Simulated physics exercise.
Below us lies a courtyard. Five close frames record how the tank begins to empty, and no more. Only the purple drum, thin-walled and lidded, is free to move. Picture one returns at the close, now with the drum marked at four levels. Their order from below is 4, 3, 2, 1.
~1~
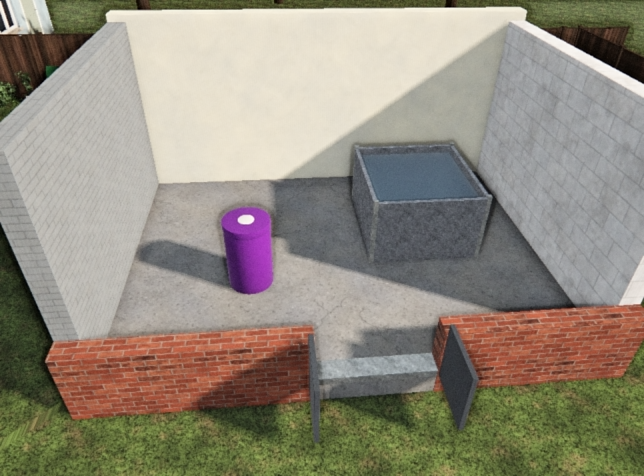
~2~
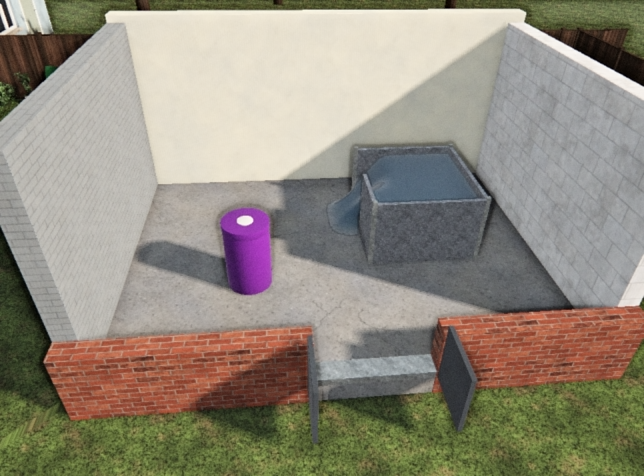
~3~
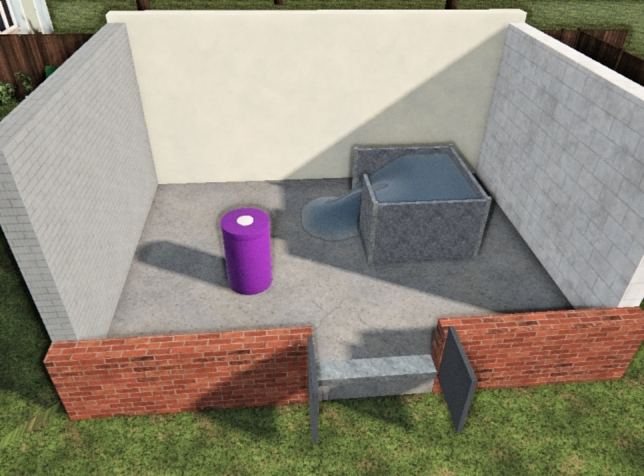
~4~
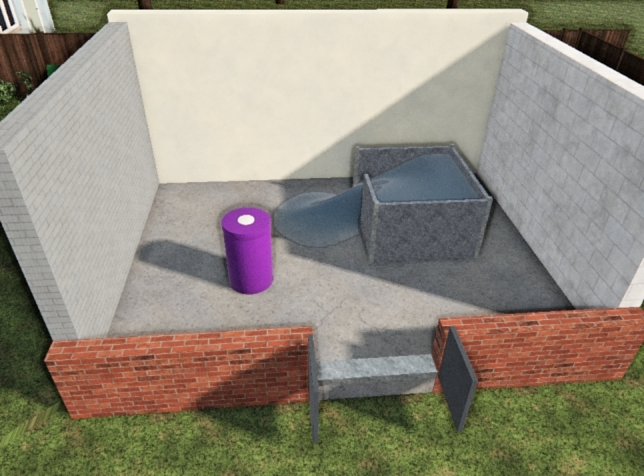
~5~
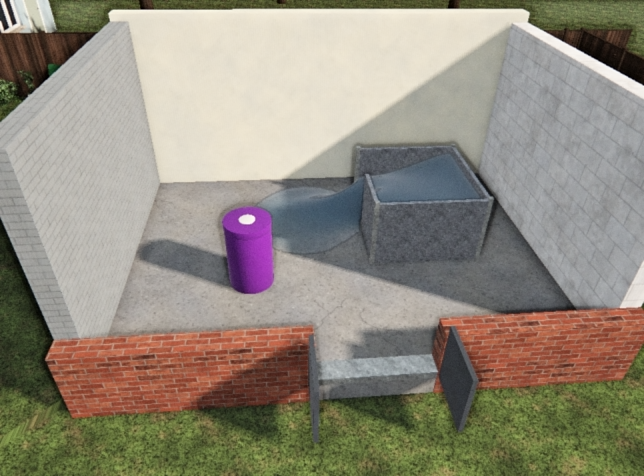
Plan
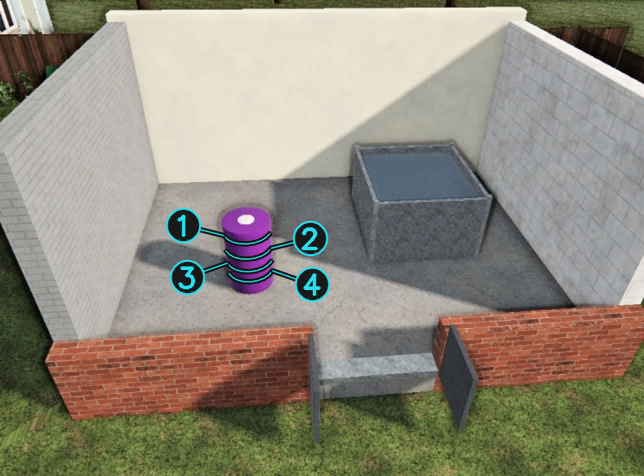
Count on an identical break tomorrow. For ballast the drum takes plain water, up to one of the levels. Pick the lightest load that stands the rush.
That is line 4.
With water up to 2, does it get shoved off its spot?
No, not at all.
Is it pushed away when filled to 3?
No, not at all.
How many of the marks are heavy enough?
All four.
In cyan, 1 at (246, 243); 2 at (248, 259); 3 at (249, 271); 4 at (250, 281); from the bottom up 4, 3, 2, 1.
If 1 is chosen, it does not move.
If 2 is chosen, it does not move.
If 3 is chosen, it does not move.
If 4 is chosen, it does not move.
